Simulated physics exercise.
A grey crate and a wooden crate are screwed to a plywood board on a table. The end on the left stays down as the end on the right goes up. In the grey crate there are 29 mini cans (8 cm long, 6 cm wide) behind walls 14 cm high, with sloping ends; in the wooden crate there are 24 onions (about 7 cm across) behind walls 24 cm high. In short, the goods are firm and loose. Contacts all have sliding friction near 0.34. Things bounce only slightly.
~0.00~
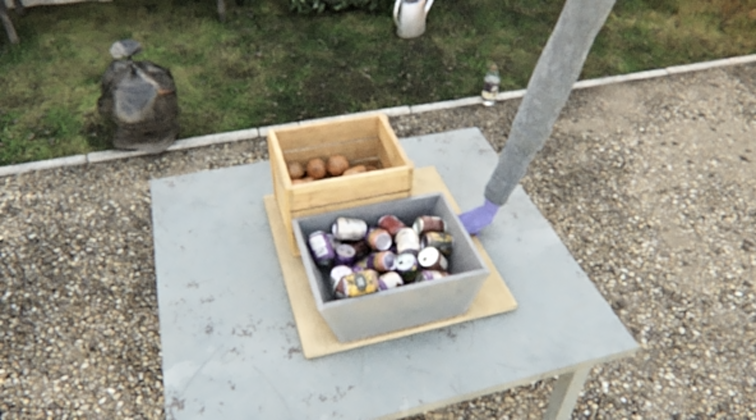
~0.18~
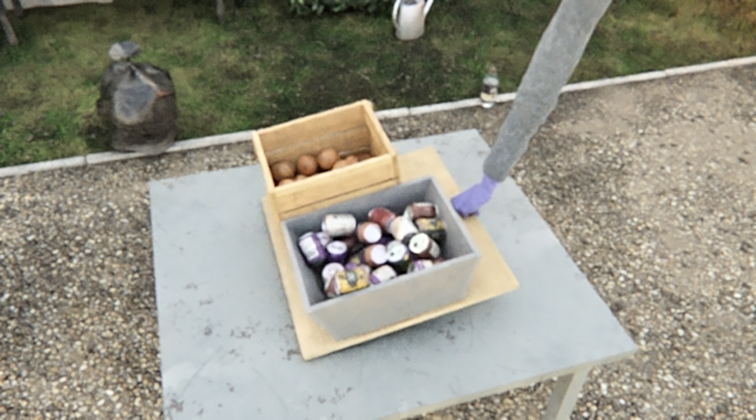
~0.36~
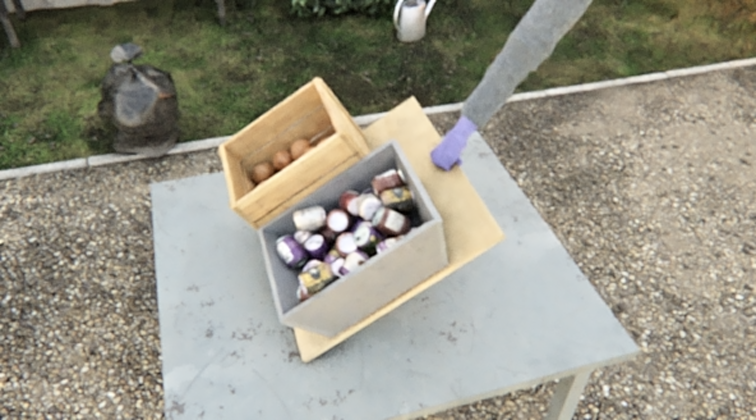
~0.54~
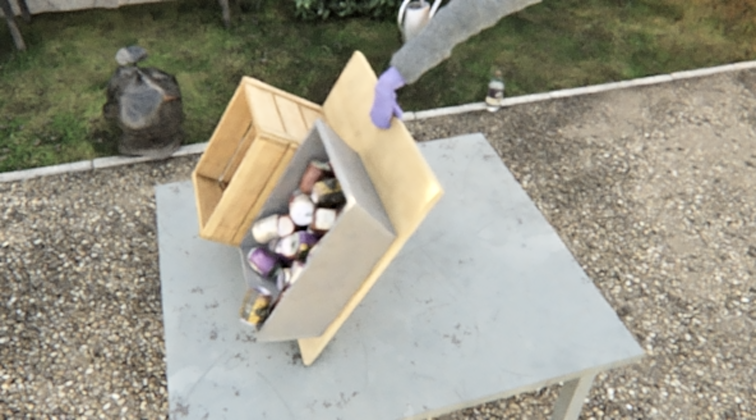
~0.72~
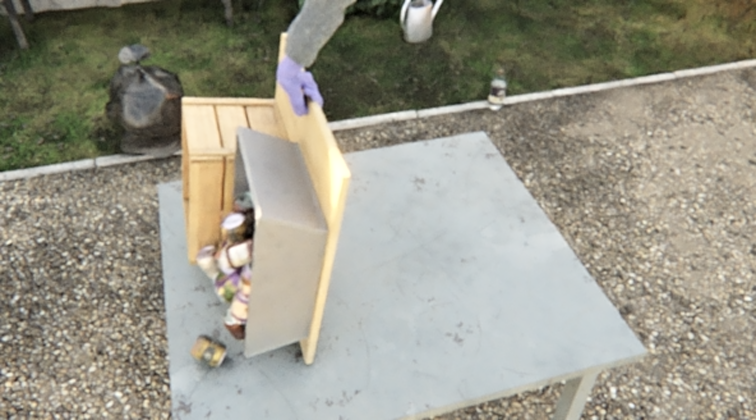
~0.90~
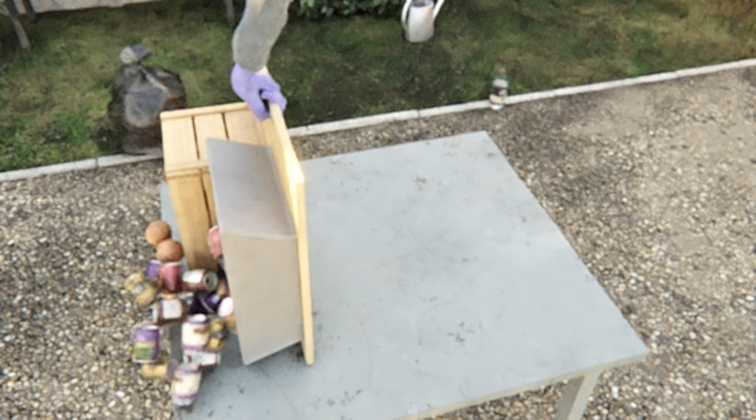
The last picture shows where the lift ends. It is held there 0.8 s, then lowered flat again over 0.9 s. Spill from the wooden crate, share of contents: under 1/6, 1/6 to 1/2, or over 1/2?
I reckon it keeps between half and five sixths of its pieces.
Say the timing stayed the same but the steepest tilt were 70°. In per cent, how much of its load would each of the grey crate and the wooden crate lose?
In that case grey crate 60 %, wooden crate 0 %.
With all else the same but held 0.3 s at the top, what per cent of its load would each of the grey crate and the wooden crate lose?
Grey crate: 100%, wooden crate: 30%.
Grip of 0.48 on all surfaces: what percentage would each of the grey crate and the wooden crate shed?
Then the grey crate sheds 90 per cent, while the wooden crate sheds 40 per cent.
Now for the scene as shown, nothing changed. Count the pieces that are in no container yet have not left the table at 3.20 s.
Roughly 12.
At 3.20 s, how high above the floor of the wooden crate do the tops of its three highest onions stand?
Around 11 centimetres.
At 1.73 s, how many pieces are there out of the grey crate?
Grey crate - about 25 out by that time.
After 1.27 s, tilt 89°; the grey crate is down by 24 of 29 and the wooden crate is down by 5 of 24.
After 1.73 s, tilt 89°; the grey crate is down by 26 of 29 and the wooden crate is down by 8 of 24.
After 2.37 s, tilt 14°; the grey crate is down by 29 of 29 and the wooden crate is down by 9 of 24.
Final count (at 3.20 s), the grey crate is down by 29 of 29 and the wooden crate is down by 9 of 24. Asked share, 9 of 24, 38 per cent.
